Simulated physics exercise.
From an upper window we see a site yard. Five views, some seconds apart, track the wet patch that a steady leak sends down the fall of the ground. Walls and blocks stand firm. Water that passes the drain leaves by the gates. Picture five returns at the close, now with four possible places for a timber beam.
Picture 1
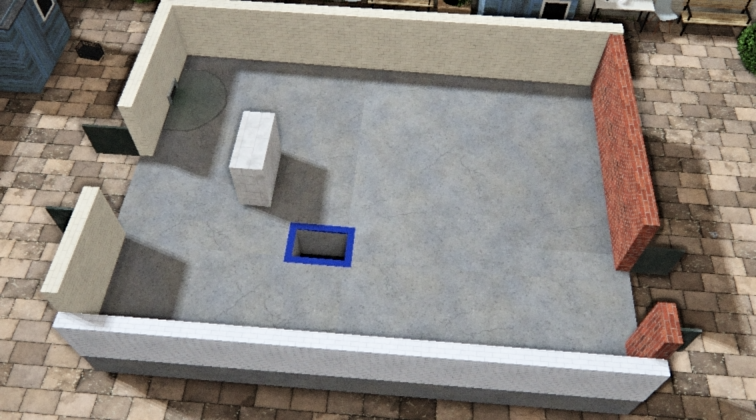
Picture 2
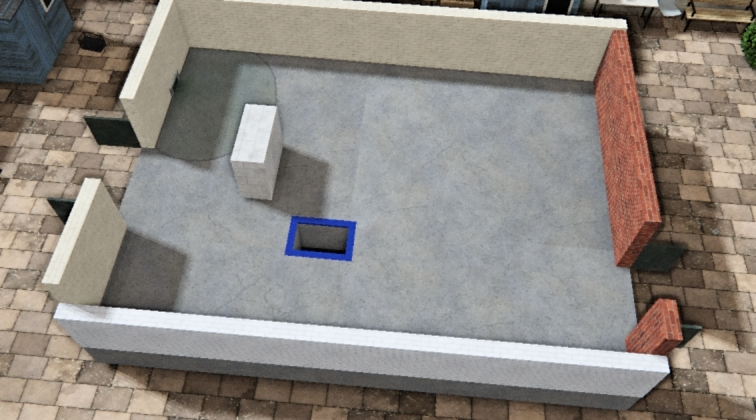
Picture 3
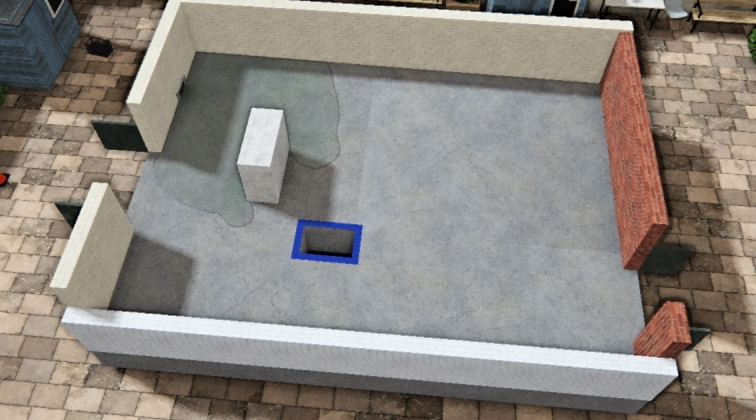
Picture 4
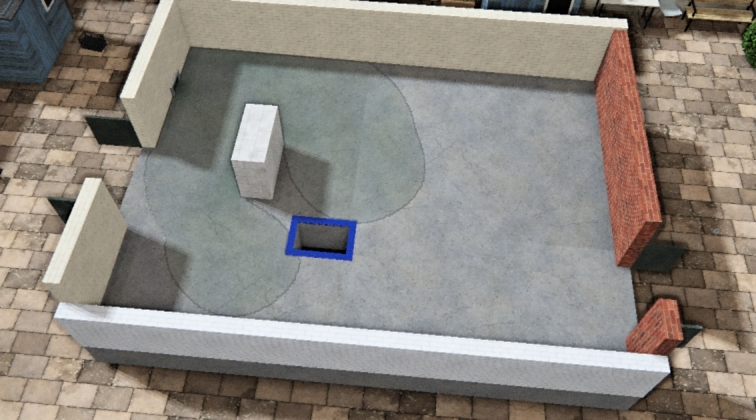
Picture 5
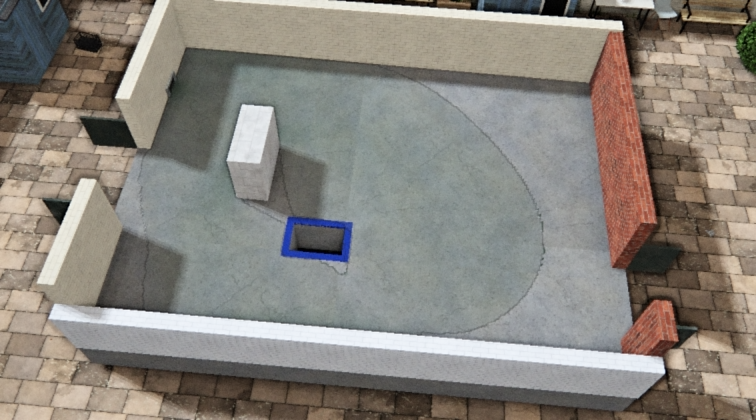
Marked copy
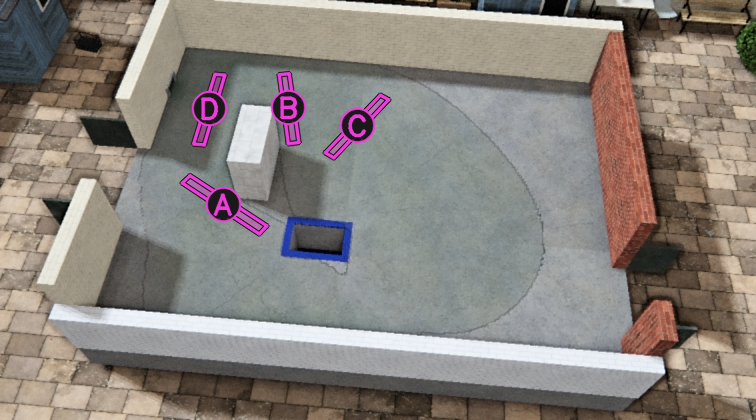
Walled site yard seen from above, with water spreading from the upper left around a pale block and reaching a blue-edged gully.
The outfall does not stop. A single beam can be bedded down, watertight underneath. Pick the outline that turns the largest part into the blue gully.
C is best.
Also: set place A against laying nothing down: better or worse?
Place A is better.
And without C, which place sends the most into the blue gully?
The answer is A.
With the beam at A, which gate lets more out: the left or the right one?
The right one.
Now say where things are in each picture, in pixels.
In the first frame, outfall at (172, 92); blue gully at (320, 245); open gate at (620, 306); open gate at (140, 194); front seen at (221, 101), 3 % of the ground wet; blue gully still dry.
In the second frame, front seen at (223, 152), 10 % of the ground wet; blue gully still dry.
In the third frame, front seen at (326, 159), 19 % of the ground wet; blue gully still dry.
In the fourth frame, front seen at (405, 198), 38 % of the ground wet; blue gully still dry.
In the fifth frame, front seen at (531, 271), 65 % of the ground wet; blue gully taking water.
On the marked copy, A from (186, 179) to (263, 229); B from (284, 74) to (293, 143); C from (329, 155) to (384, 97); D from (198, 144) to (219, 74).
With A, about 14 % of the stream goes into the blue gully, about 85 % out by the gates.
With B, about 8 % of the stream goes into the blue gully, about 90 % out by the gates.
With C, about 25 % of the stream goes into the blue gully, about 73 % out by the gates.
With D, about 5 % of the stream goes into the blue gully, about 94 % out by the gates.
